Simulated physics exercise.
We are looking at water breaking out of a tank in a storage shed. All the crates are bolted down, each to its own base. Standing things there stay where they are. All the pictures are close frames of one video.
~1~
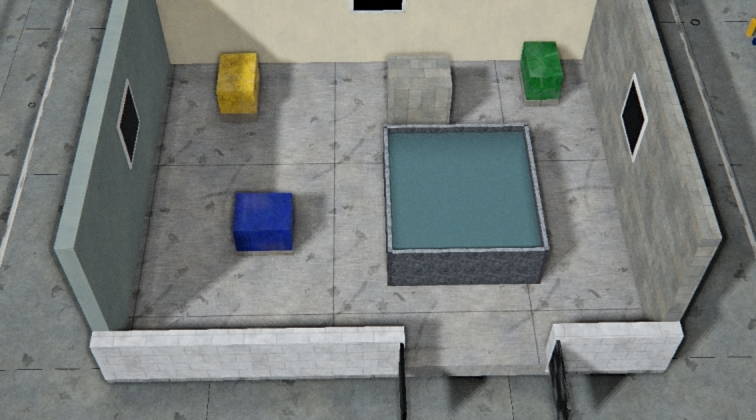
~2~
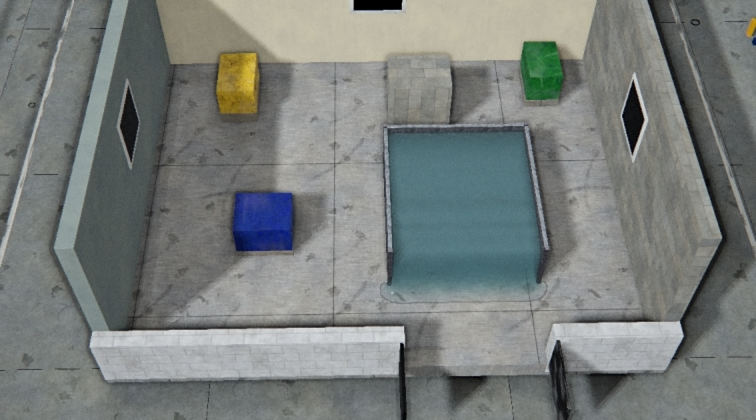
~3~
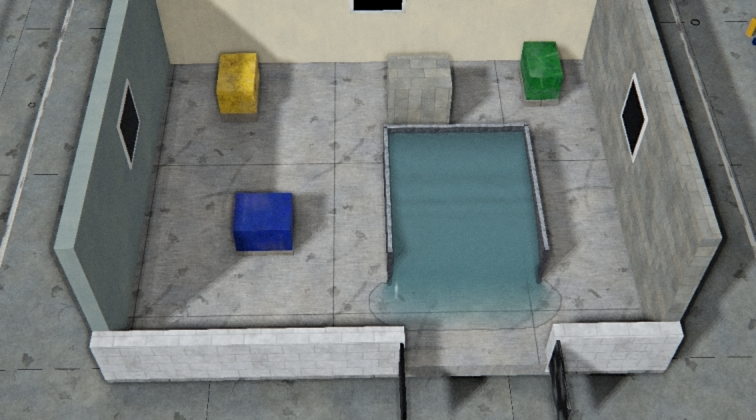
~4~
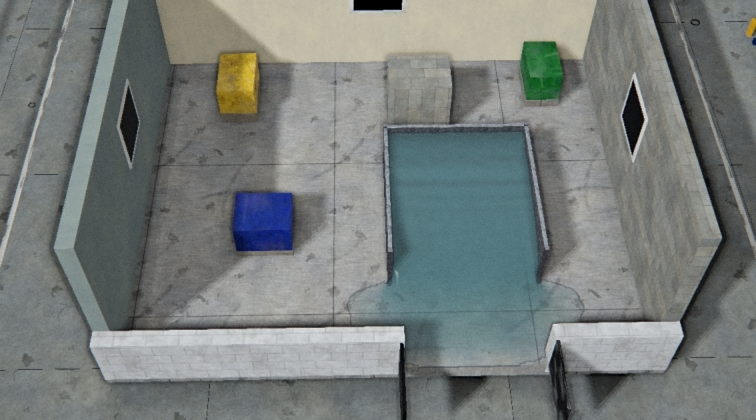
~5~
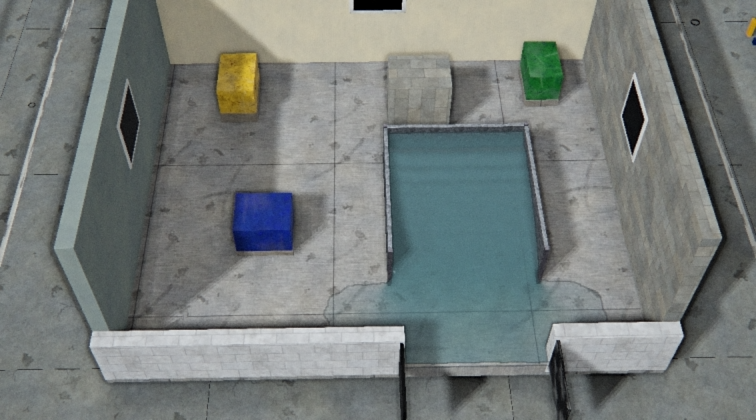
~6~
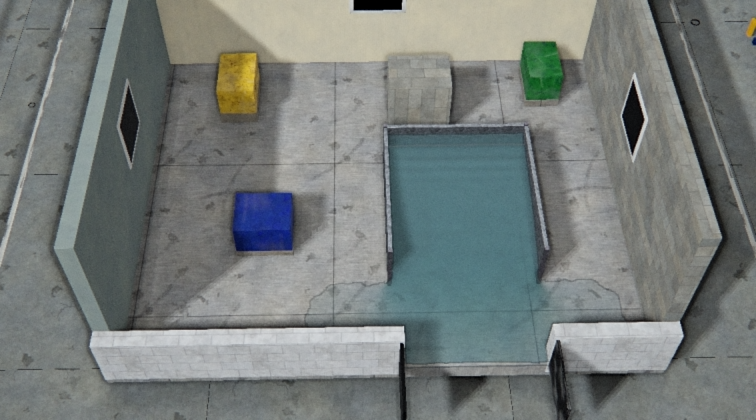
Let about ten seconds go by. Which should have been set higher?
At the end, the yellow crate sits high enough; the blue crate sits high enough; the green crate sits high enough.
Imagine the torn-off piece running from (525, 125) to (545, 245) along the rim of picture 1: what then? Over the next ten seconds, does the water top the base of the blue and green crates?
Note: Blue one is overtopped; green one is overtopped.
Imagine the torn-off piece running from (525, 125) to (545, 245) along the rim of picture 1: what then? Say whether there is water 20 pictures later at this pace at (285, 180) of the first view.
That spot: Spared.
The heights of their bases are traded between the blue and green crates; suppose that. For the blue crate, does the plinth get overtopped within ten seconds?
Then: The blue one is safe.
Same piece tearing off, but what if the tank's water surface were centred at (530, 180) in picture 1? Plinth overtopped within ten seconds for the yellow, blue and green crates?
In short: The yellow one keeps dry, the blue one is safe, the green one is topped.
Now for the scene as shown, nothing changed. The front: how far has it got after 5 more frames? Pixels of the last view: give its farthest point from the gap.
Roughly at (185, 355).
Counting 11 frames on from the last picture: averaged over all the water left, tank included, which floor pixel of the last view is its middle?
I'd place it roughly at (447, 260).
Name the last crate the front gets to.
Last is the yellow-painted one.
A moment on, water covers 15 % of the floor; the yellow crate not reached, the blue crate not reached, the green crate not reached.
Next, water covers 30 % of the floor; the yellow crate not reached, the blue crate not reached, the green crate not reached.
Then, water covers 45 % of the floor; the yellow crate not reached, the blue crate water round its plinth, the green crate water round its plinth.
Later, water covers 70 % of the floor; the yellow crate water round its plinth, the blue crate water round its plinth, the green crate water round its plinth.
In the end, water covers 90 % of the floor; the yellow crate stayed above the water, the blue crate stayed above the water, the green crate stayed above the water.
